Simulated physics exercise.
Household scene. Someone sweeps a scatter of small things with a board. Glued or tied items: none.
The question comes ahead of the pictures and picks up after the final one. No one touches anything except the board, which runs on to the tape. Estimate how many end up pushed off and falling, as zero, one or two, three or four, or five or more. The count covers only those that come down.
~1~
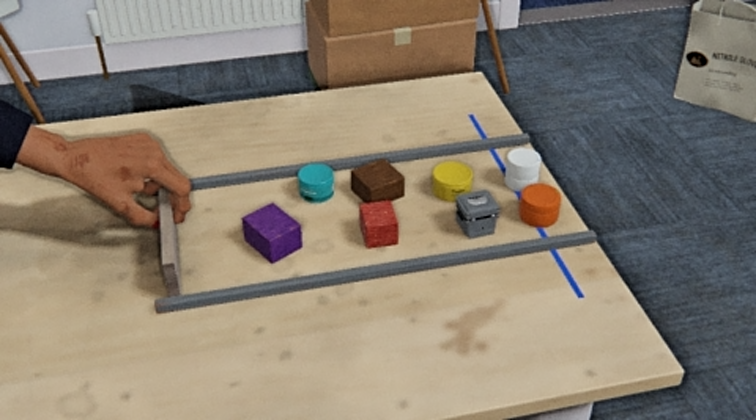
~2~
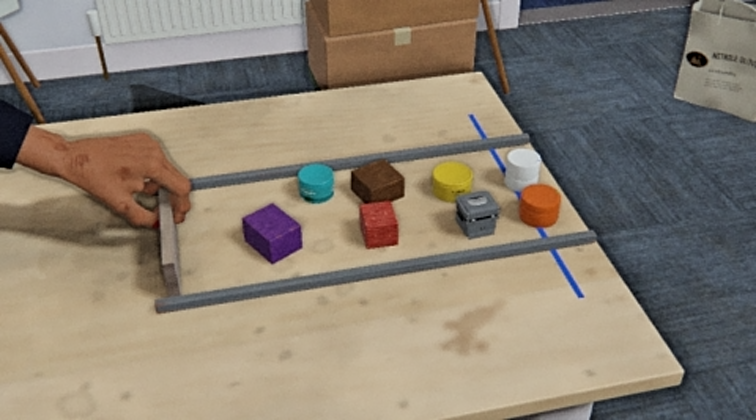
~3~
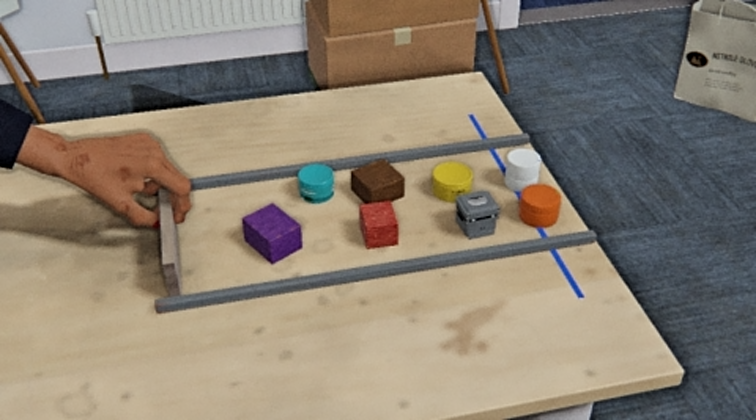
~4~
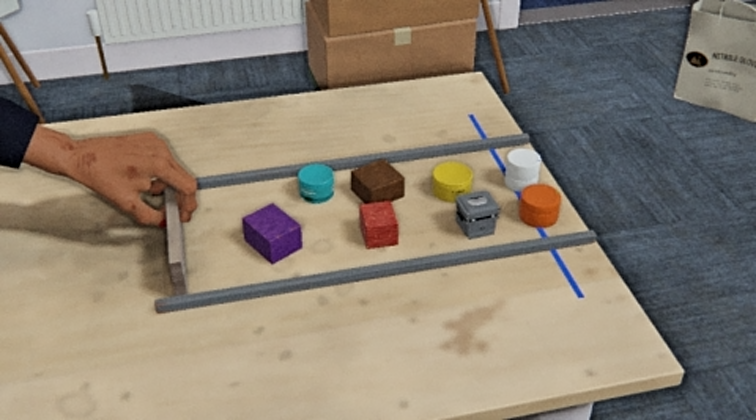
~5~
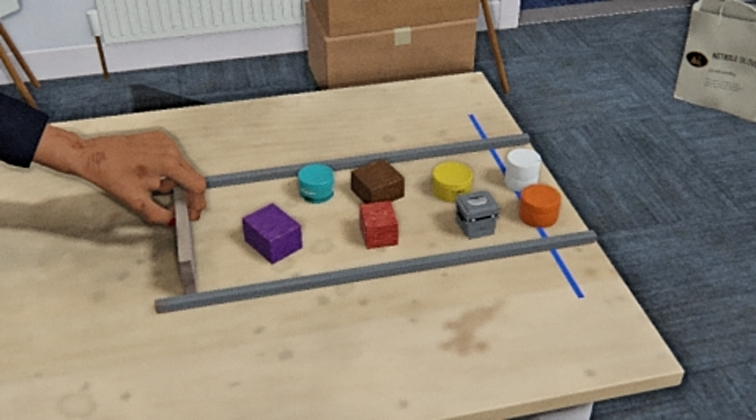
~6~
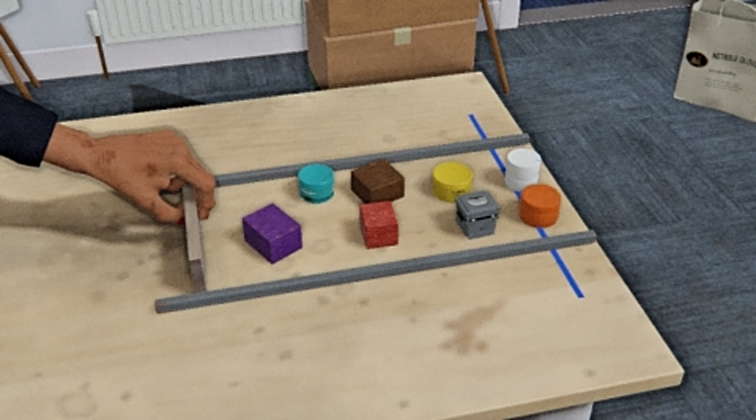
The number that tumble down is over four.
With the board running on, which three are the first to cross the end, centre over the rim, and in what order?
Orange lid, grey case, white lid.
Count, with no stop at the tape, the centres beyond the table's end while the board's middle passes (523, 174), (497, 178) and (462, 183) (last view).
Result per place: 5; 3; 1.
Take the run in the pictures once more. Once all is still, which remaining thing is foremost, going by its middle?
The brown block is foremost.
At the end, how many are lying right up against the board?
3 of them.
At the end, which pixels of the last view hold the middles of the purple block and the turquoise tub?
Near (547, 198) and (513, 147).
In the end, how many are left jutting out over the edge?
I count 1 overhanging.
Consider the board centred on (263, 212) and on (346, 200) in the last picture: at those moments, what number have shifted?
First 1, after that 4.
Soon after, none off yet; white lid at rest near (522, 170); orange lid at rest near (540, 206); grey case at rest near (476, 214).
In the end, the number that fall off is five or more; gone, red block, yellow tub, grey case, orange lid and white lid.
